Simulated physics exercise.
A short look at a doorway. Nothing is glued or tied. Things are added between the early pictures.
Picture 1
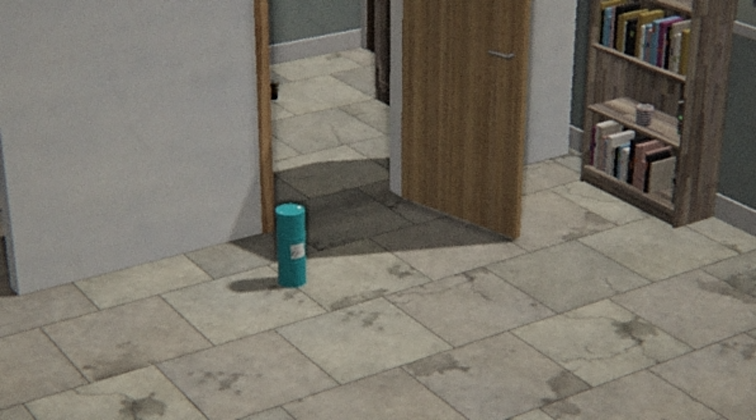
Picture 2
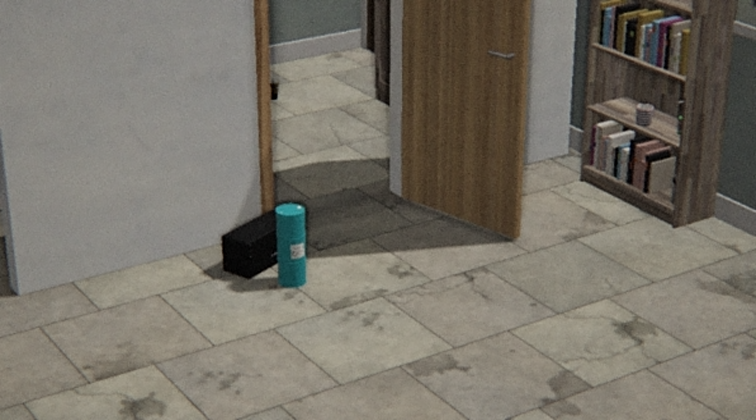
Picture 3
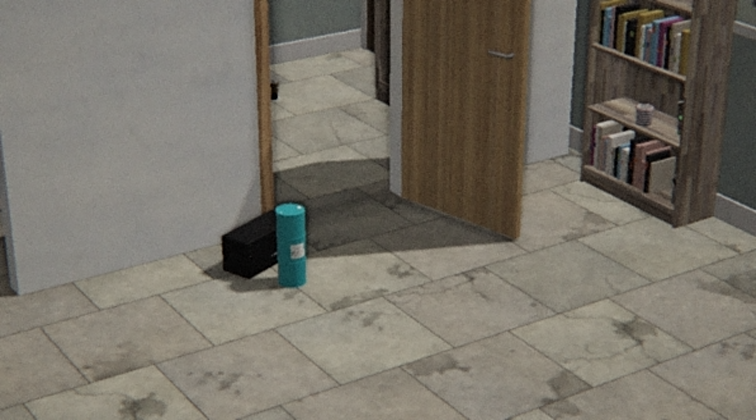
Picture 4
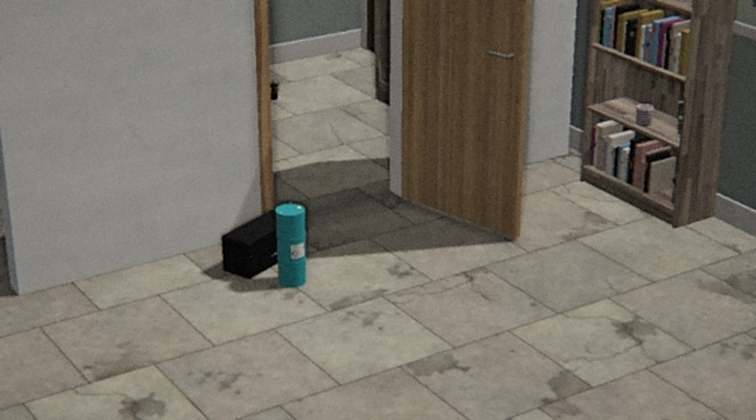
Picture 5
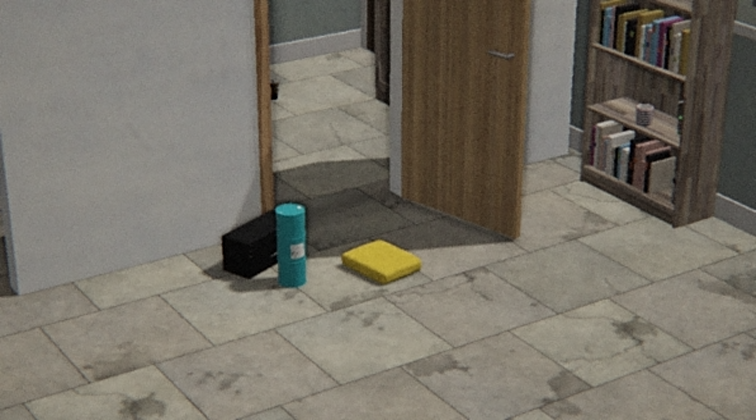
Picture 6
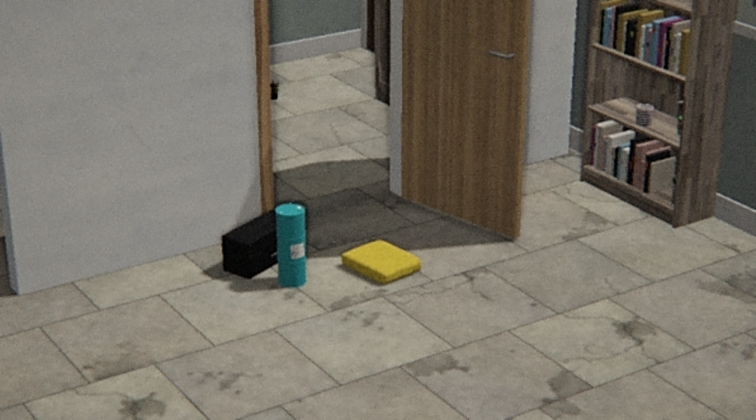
The clip opens on a turquoise canister standing on a tiled floor by a doorway, its wooden door wide open, with a bookcase to the right. A black box appears just left of the canister, then a flat yellow cushion appears to its right, while the door stays still.
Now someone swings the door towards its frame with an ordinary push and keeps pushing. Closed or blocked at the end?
The door reaches the frame.
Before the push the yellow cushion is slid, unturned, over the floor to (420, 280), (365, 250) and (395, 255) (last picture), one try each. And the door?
First try: It shuts; second try: It is blocked; third try: It jams.
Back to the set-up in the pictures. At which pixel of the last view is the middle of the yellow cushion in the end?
At about (353, 269).
Then, 1.10 s later than the last frame, door at 64°.
Then, 1.50 s later than the last frame, door at 40°; yellow cushion moved a little near (356, 268).
When it is over, door at 0°; moved from the start, yellow cushion; the other 2 as before. End places, in pixels of the last picture, yellow cushion near (353, 268).
